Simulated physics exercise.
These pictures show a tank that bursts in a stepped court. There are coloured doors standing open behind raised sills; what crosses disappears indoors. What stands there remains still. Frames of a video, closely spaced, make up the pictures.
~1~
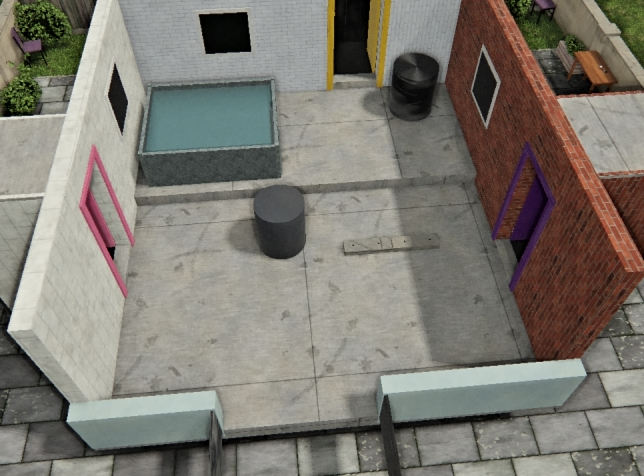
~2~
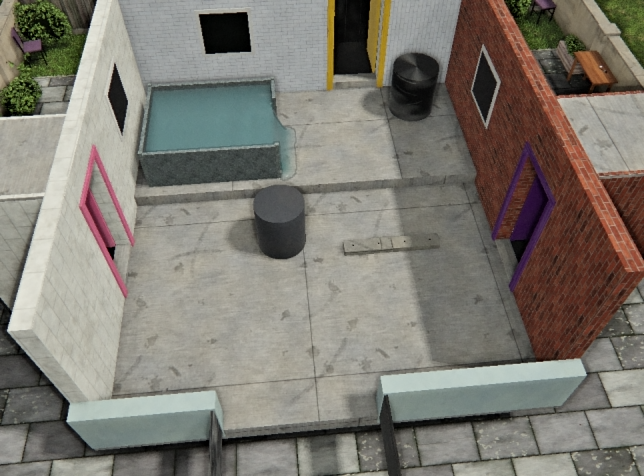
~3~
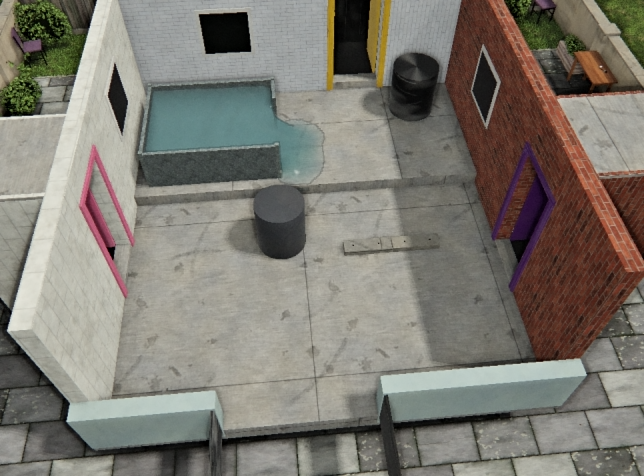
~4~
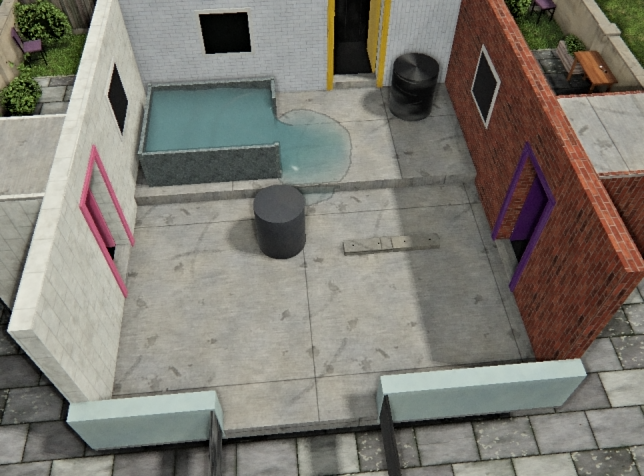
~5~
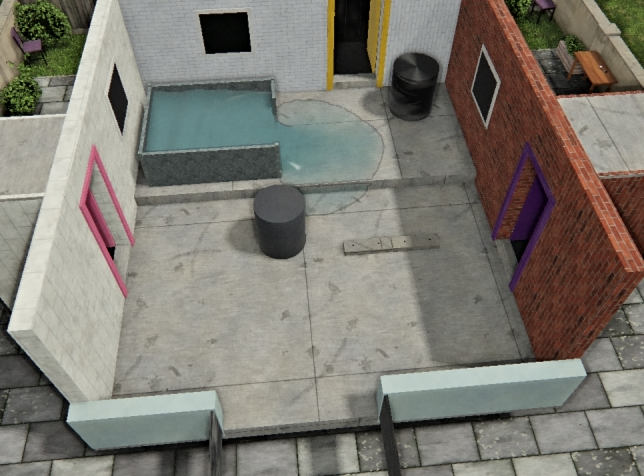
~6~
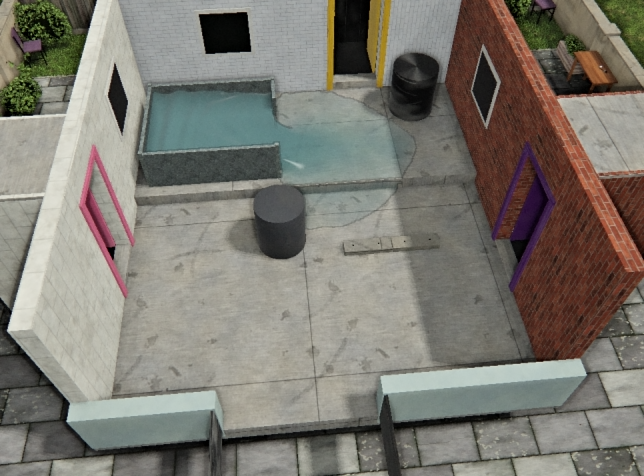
Water pours from a gap in the right side of a raised tank at the back left of a walled court, spreading rightward across the upper paving, then over the step onto the lower floor behind a dark cylinder.
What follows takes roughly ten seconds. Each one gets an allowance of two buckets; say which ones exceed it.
Going through them: The pink door does not exceed it; the purple door exceeds it; the yellow door does not exceed it.
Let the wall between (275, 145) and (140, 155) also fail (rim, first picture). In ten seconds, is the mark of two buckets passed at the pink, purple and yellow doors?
Going door by door, the pink door rises above, the purple door rises above and the yellow door remains below.
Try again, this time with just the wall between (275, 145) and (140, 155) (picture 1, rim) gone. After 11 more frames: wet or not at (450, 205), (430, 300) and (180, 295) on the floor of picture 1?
The first spot is swamped, the second spared, the third swamped.
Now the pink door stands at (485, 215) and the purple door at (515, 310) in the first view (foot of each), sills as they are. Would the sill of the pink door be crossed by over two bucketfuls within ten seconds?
The pink one exceeds it.
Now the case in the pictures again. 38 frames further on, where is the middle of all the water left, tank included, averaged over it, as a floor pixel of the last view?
My pick is pixel (344, 204).
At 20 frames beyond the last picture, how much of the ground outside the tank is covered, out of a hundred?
Close to 45 in a hundred, I think.
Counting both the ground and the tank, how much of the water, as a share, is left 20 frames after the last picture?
My reckoning gives about 98 %.
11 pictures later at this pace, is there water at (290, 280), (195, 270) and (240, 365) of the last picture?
Point by point: Not yet wet, not yet wet, not yet wet.
A moment on, water covers 30 % of the floor; the pink door not reached, the purple door not reached, the yellow door wet at the sill, nothing in.
Next, water covers 40 % of the floor; the pink door not reached, the purple door under two buckets in, the yellow door wet at the sill, nothing in.
Then, water covers 45 % of the floor; the pink door not reached, the purple door over two buckets in, the yellow door wet at the sill, nothing in.
Later, water covers 80 % of the floor; the pink door not reached, the purple door far over two buckets in, the yellow door under two buckets in.
In the end, water covers 95 % of the floor; the pink door under two buckets in, the purple door far over two buckets in, the yellow door under two buckets in.
